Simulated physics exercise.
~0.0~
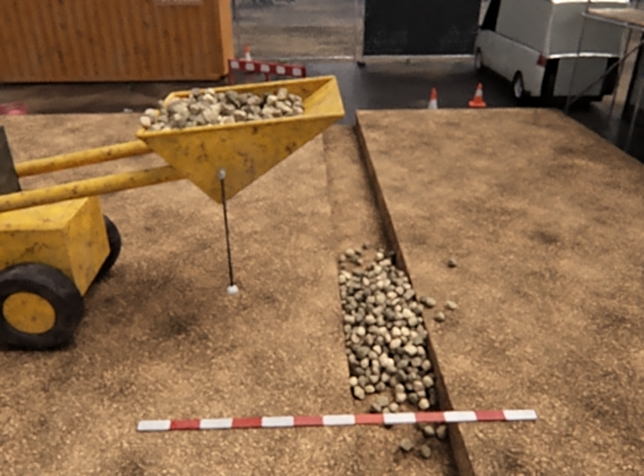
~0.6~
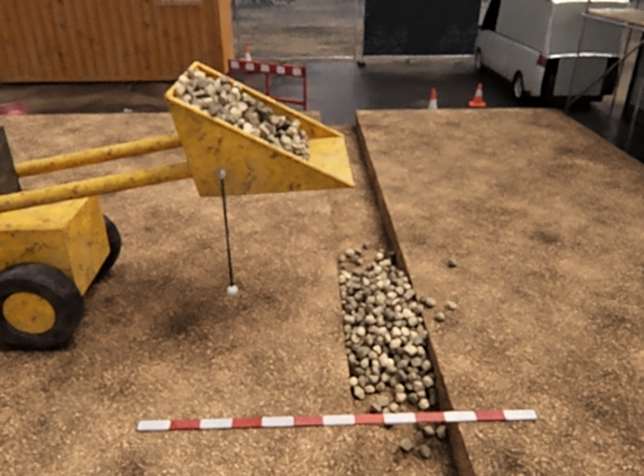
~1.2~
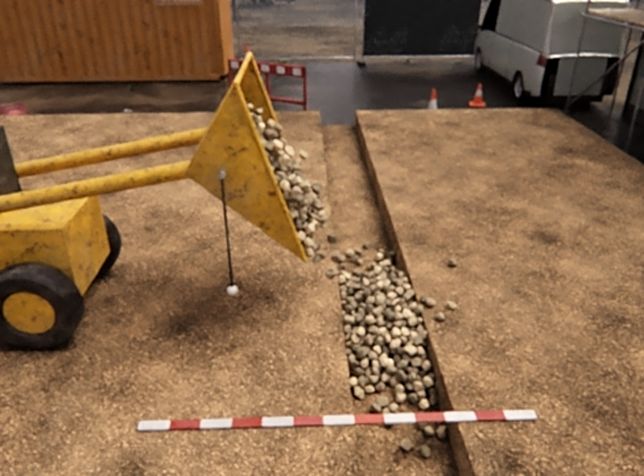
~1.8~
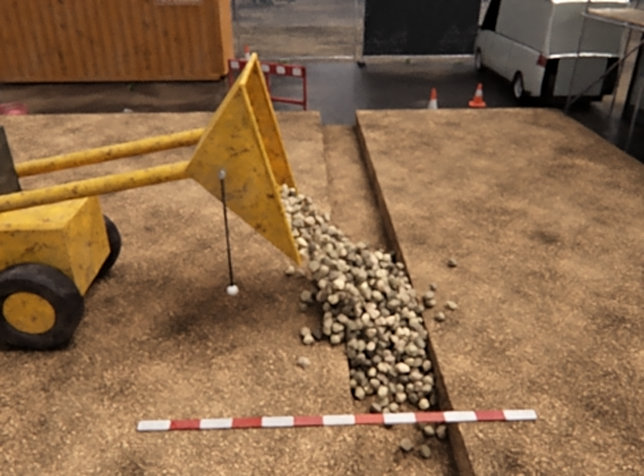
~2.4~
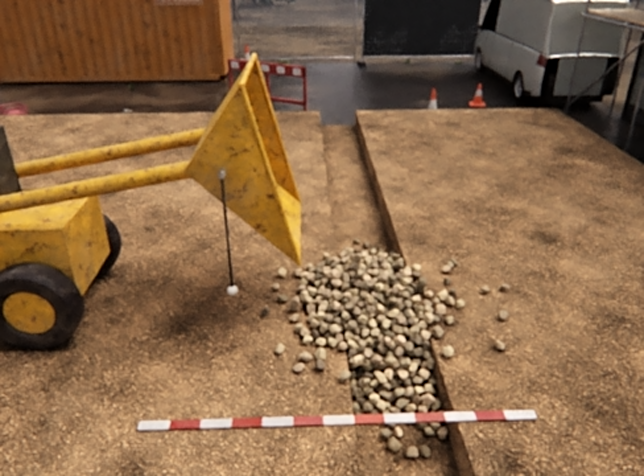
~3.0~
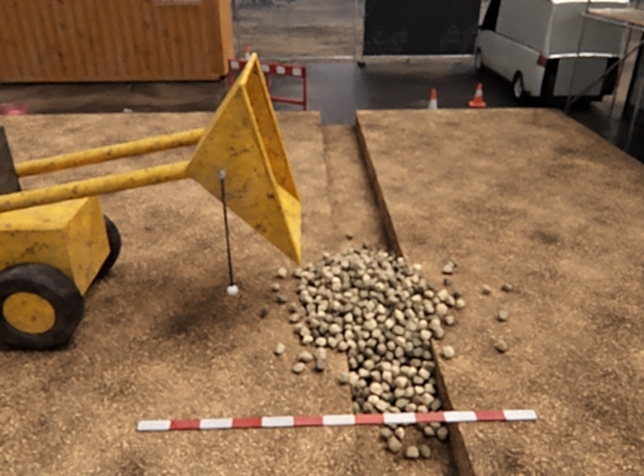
A yellow loader bucket tips forward and pours stones, heaping them over the trench's edges.
